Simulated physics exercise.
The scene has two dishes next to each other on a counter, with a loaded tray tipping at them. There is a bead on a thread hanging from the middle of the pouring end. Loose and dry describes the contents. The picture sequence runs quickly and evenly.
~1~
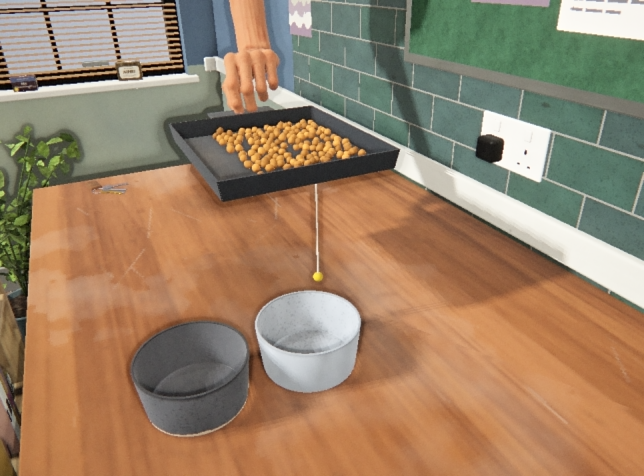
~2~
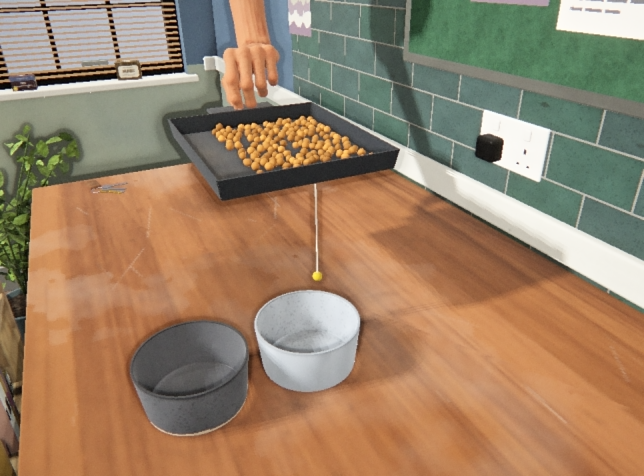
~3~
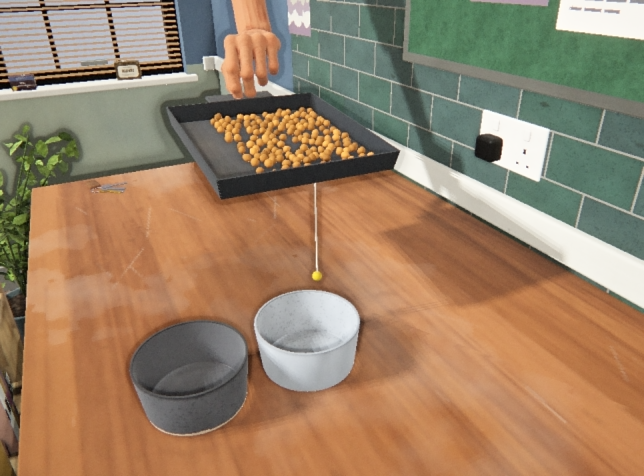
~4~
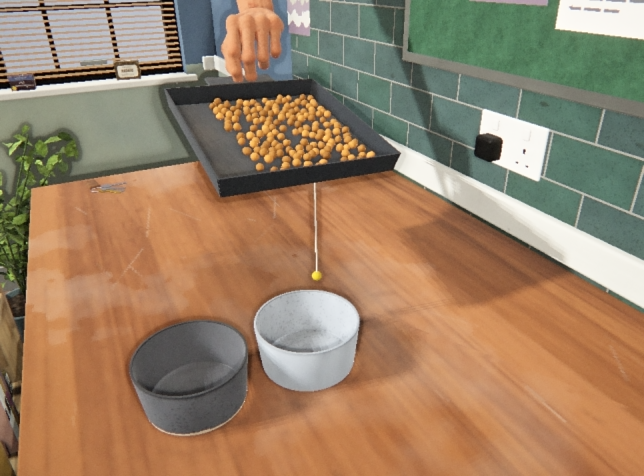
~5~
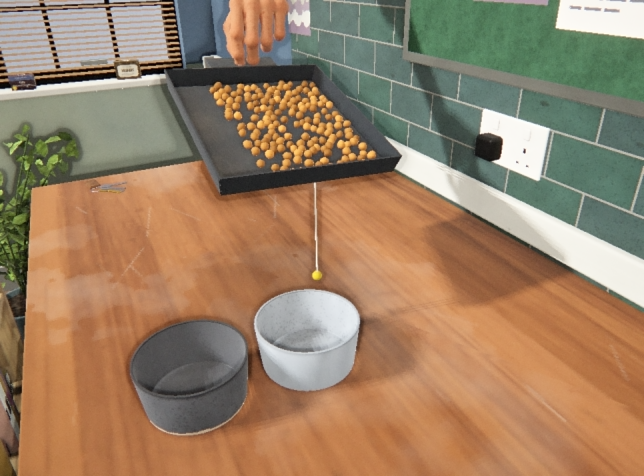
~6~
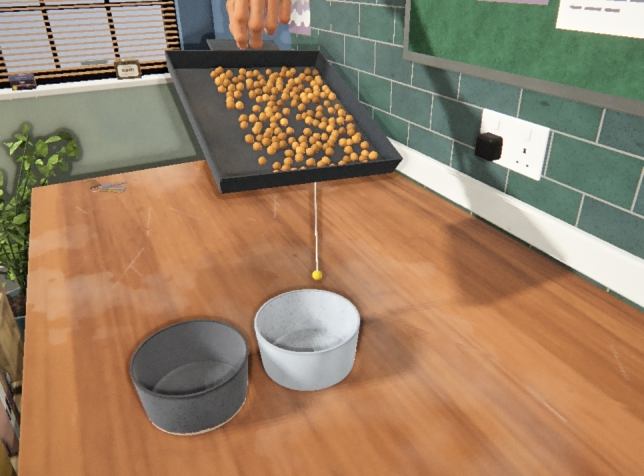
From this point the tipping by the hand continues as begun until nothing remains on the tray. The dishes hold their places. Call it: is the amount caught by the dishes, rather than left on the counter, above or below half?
Below half.
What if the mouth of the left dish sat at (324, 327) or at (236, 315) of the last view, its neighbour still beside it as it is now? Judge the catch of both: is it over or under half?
Result, first setup: The bulk; second setup: The minor share.
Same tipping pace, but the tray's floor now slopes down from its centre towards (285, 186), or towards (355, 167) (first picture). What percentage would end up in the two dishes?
Shares: 70 %, then 0 %.
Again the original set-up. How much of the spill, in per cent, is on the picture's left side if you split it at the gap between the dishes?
I reckon around 0 per cent.
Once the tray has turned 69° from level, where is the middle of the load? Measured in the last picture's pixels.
Load centre: Approx. (341, 143).
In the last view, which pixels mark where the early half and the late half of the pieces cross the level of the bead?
Earlier portion about (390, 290); later portion about (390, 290).
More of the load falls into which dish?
Winner, as observed: The right-positioned one.
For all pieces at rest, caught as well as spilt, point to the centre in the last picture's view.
At about (395, 343), give or take.
Soon after the last picture, tray tipped steeply; all on the tray.
A little later, tray tipped past a quarter turn; nearly all on the tray; a stray few outside both; a stray few in the air.
Later still, tray tipped past a quarter turn; about a quarter in the right dish; most outside both.
At rest, tray tipped past a quarter turn; none in the left dish; about a quarter in the right dish; most outside both.
